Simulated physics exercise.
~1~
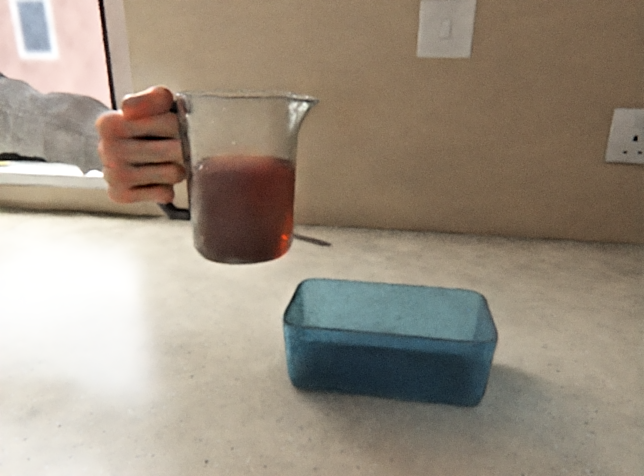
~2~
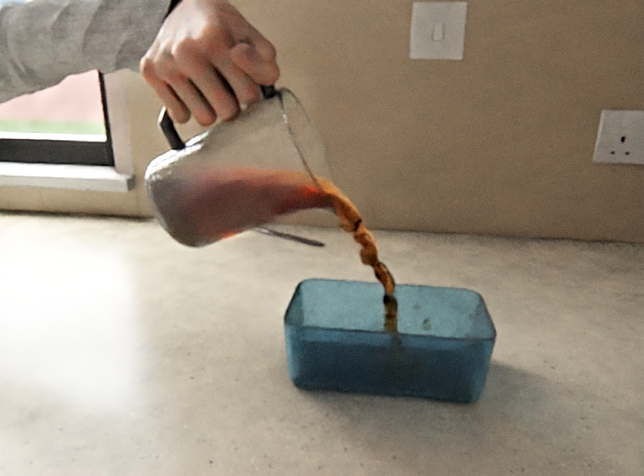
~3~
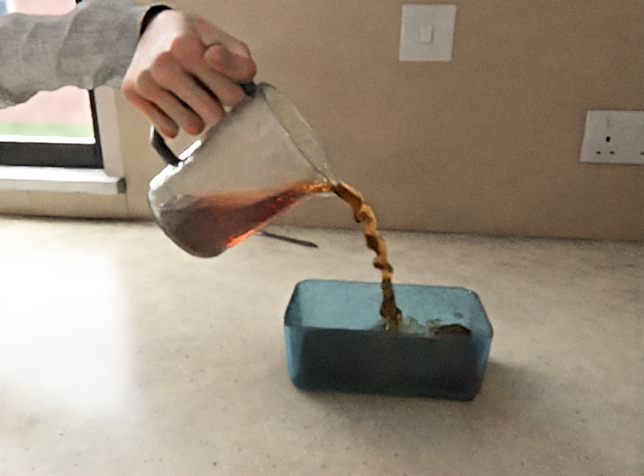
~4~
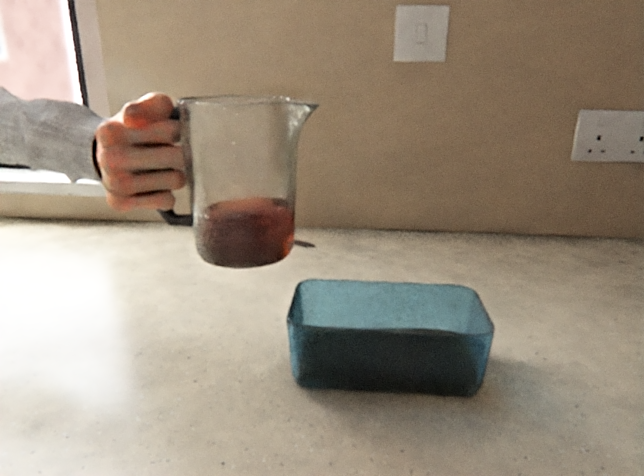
On a pale kitchen worktop, a hand held a glass pitcher of reddish-brown tea beside a blue oblong tub, tipped it to the right and poured a twisting stream in, then turned it upright again, with some tea still left inside.
